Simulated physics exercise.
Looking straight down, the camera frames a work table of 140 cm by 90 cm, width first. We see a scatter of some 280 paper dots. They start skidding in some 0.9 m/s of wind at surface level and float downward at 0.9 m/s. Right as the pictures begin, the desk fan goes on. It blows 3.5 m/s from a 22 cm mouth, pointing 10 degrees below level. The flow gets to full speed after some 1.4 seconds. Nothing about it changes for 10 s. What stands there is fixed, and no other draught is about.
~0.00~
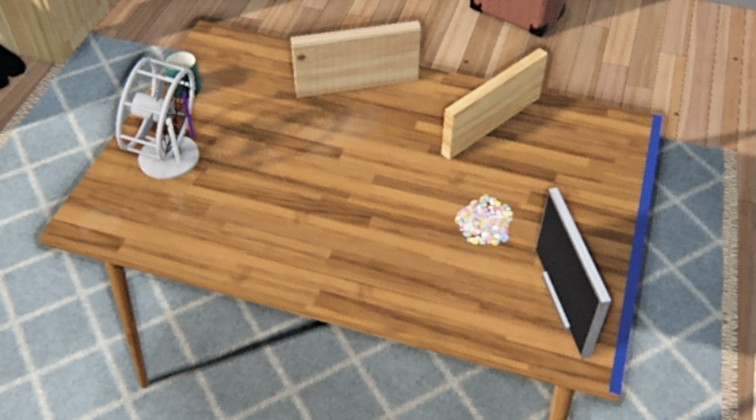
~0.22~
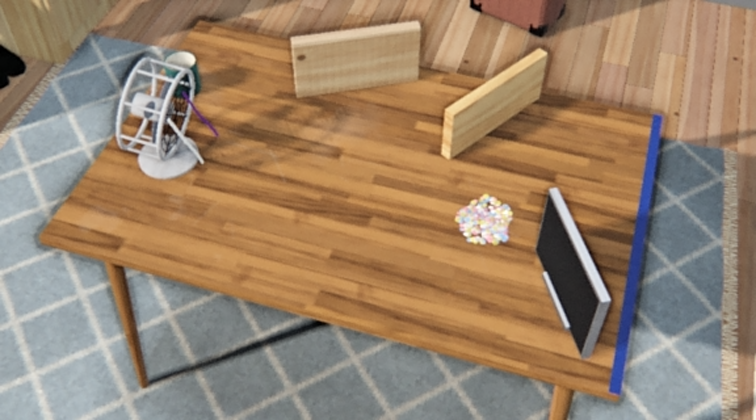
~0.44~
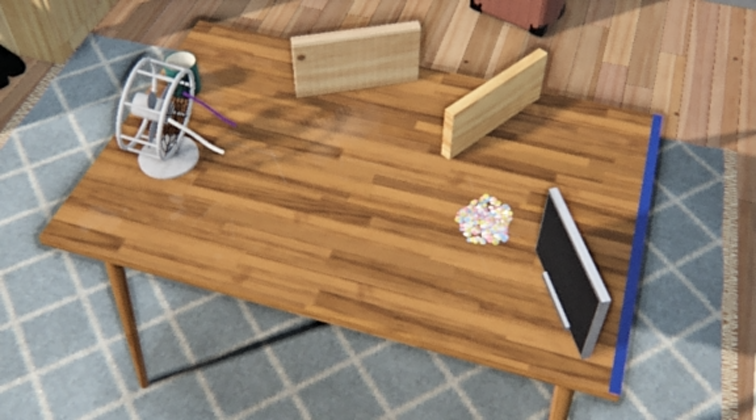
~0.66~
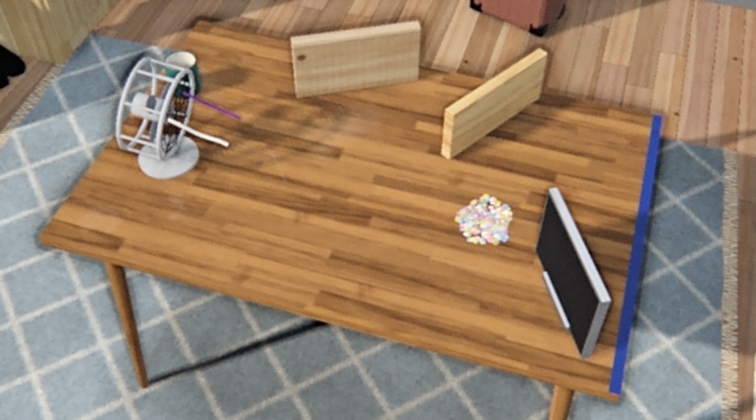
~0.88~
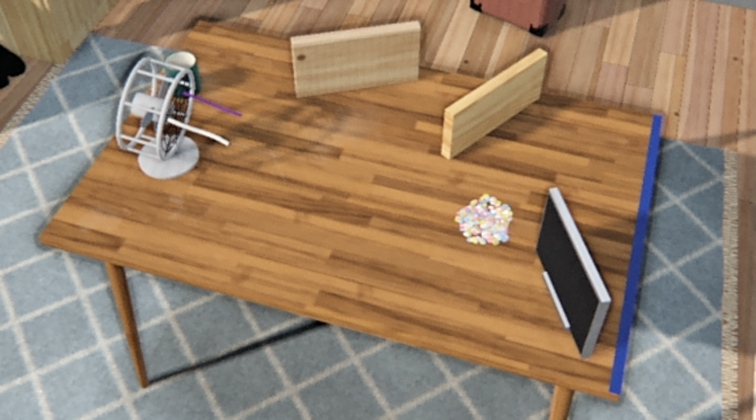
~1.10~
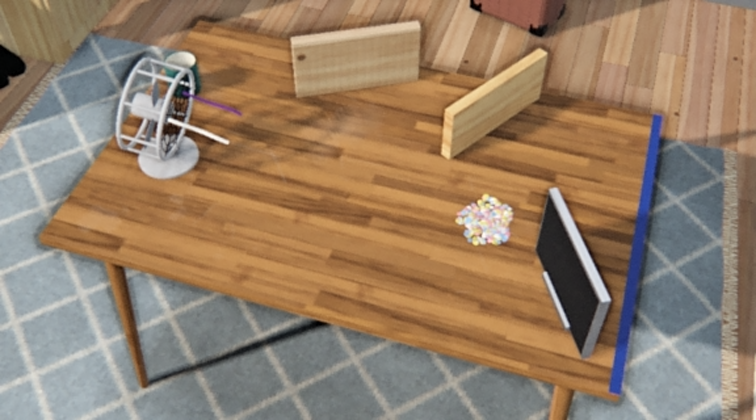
On a wooden table, a fan's ribbons lift and stream right, then a few paper dots shift.
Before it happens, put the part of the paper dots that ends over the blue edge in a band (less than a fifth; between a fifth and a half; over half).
Of the paper dots, above half end over the blue edge.
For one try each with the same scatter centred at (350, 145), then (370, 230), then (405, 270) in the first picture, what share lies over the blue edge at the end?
Going through the three spots in order, you'd get 0 percent, 3 percent and 0 percent.
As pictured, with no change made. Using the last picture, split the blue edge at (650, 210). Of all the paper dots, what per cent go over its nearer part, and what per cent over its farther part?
About 80 % nearer and 10 % farther.
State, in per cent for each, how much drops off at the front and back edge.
I'd guess close to 5 percent front and near 0 percent back.
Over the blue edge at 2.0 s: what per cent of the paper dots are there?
I reckon close to 90 %.
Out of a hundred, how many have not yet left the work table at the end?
Roughly 0 %.
After 2.0 s, 11 % are on the move or not yet settled, 92 % are over the blue edge.
After 3.2 s, 0 % are on the move or not yet settled, 93 % are over the blue edge.
After 5.5 s, 0 % are on the move or not yet settled, 93 % are over the blue edge.
After 10.0 s, at the end, 93 % are over the blue edge.
